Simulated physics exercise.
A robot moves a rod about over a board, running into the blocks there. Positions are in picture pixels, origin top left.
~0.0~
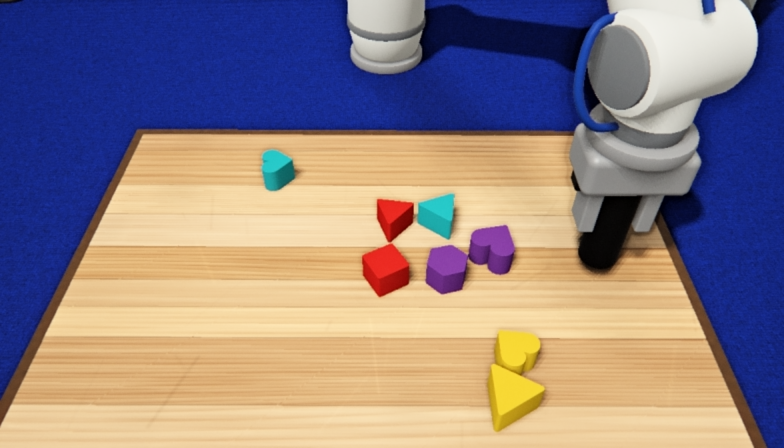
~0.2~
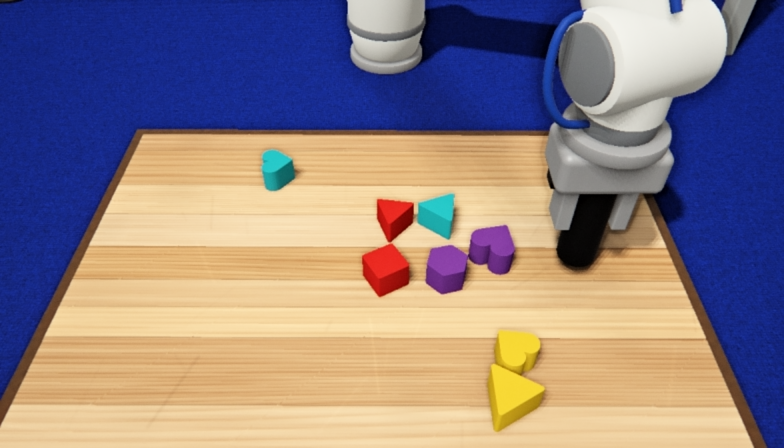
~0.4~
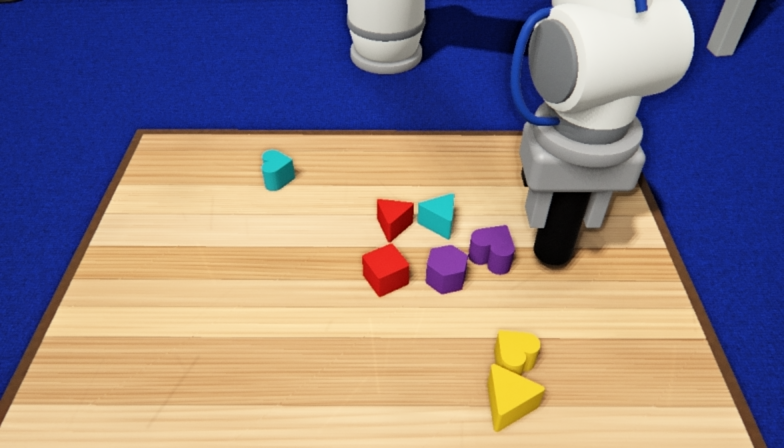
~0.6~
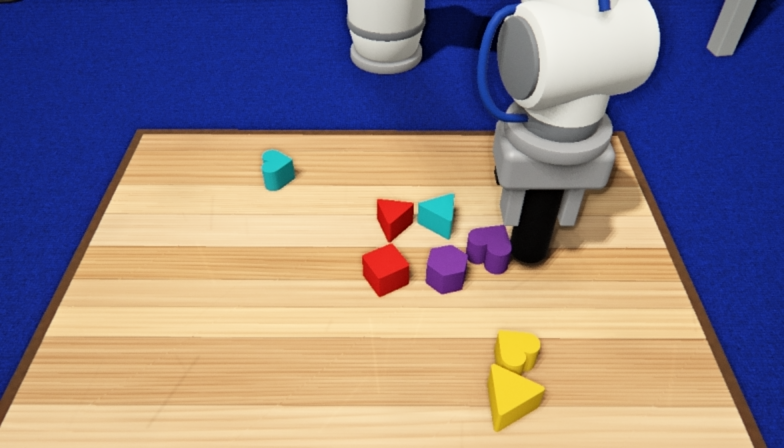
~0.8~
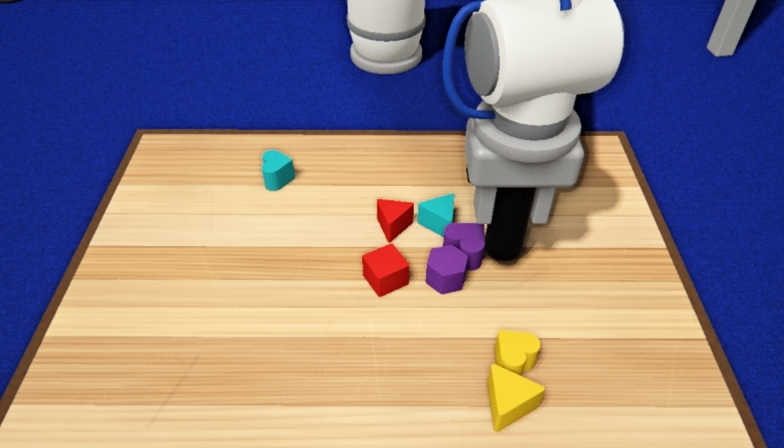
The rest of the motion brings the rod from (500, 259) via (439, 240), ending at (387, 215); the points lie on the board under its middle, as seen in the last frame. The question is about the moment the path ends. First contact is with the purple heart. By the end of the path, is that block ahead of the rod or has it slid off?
It slips away.
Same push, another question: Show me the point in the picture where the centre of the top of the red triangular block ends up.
The top centre is at (358, 200).
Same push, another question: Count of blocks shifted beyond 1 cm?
My answer is three or more.
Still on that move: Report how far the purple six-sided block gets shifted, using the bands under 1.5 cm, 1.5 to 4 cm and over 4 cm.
Travel: Within 1.5 cm.
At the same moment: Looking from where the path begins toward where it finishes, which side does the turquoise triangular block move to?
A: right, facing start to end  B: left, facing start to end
A.
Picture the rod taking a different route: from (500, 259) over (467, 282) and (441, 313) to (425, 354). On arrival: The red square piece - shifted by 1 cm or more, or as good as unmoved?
It is carried off its spot.
On the path given first. One third of the way, rod (459, 236); turquoise triangular block (434, 199), turned 40° clockwise; purple six-sided block (442, 261), turned 20° anticlockwise; purple heart (424, 227).
Two thirds of the way, rod (421, 221); red triangular block (382, 204), turned 20° clockwise; turquoise triangular block (424, 191), turned 95° clockwise; purple six-sided block (442, 261), turned 20° anticlockwise; purple heart (391, 223), turned 30° anticlockwise.
At the end, rod (387, 204); red triangular block (358, 200), turned 45° anticlockwise; turquoise triangular block (421, 186), turned 115° clockwise; purple six-sided block (442, 261), turned 20° anticlockwise; purple heart (381, 223), turned 55° anticlockwise.
